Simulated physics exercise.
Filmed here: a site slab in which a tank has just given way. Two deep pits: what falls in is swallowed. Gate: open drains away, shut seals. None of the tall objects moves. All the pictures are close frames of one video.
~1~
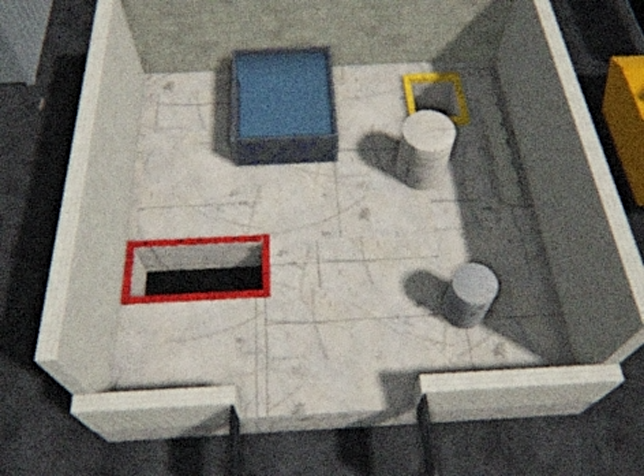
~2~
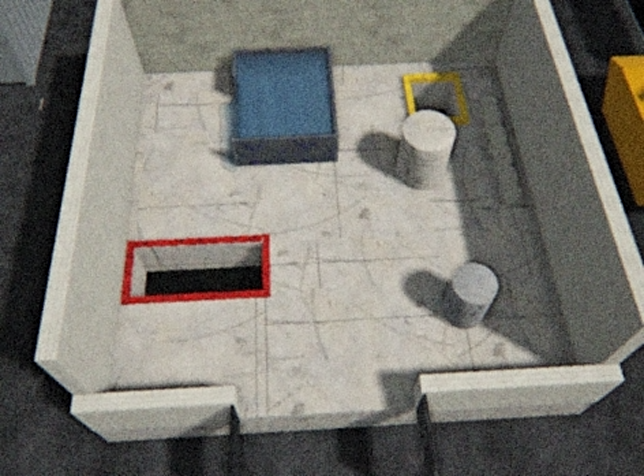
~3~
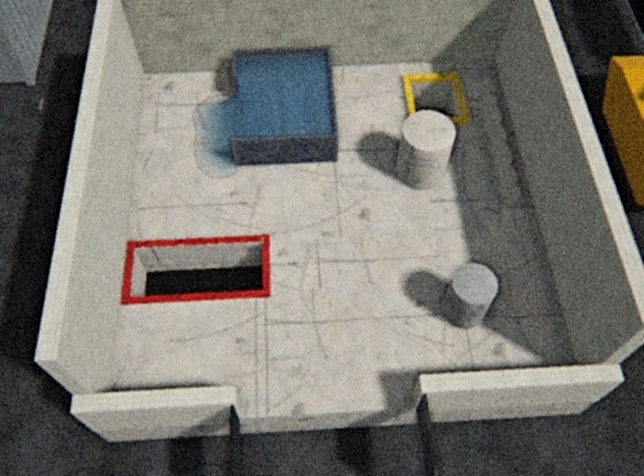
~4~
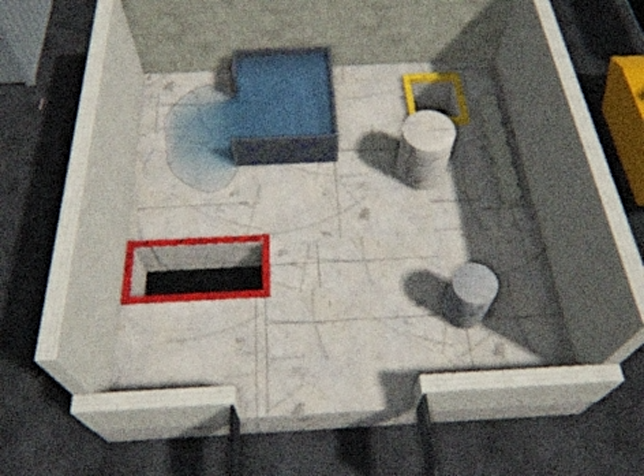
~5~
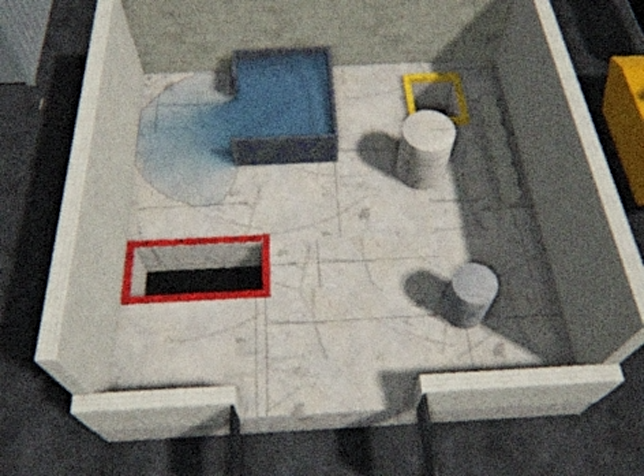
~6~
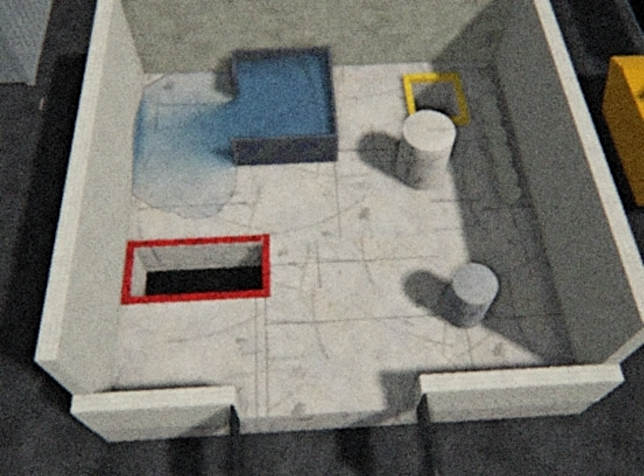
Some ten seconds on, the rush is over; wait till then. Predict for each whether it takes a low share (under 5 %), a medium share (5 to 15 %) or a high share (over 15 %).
Prediction: The gate takes a low share; the red pit takes a high share; the yellow pit takes a low share.
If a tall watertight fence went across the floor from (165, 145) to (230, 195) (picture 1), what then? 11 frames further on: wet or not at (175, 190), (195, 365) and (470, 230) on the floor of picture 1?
In the order given, the spots are swamped, spared and spared.
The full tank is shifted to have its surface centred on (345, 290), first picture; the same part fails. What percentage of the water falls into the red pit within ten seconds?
Red: 50 %.
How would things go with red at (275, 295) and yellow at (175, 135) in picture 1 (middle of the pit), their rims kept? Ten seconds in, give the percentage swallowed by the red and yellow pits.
Of everything, red catches 0 per cent while yellow catches 40 per cent.
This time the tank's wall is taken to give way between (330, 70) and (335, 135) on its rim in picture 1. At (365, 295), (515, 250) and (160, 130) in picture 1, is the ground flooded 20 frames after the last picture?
Going point by point: Waterlogged, waterlogged, left unwetted.
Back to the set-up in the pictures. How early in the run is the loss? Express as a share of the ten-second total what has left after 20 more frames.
My figure is about 40 in a hundred.
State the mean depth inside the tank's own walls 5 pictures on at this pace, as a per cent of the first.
58 % or so.
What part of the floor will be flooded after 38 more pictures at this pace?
Roughly 35 percent.
A moment on, water covers 15 % of the floor; the gate 0 %, the red pit 0 %, the yellow pit 0 %.
Next, water covers 20 % of the floor; the gate 0 %, the red pit 6 %, the yellow pit 0 %.
Then, water covers 25 % of the floor; the gate 0 %, the red pit 18 %, the yellow pit 0 %.
Later, water covers 35 % of the floor; the gate 0 %, the red pit 35 %, the yellow pit 0 %.
In the end, water covers 50 % of the floor; the gate 0 %, the red pit 45 %, the yellow pit 0 %.
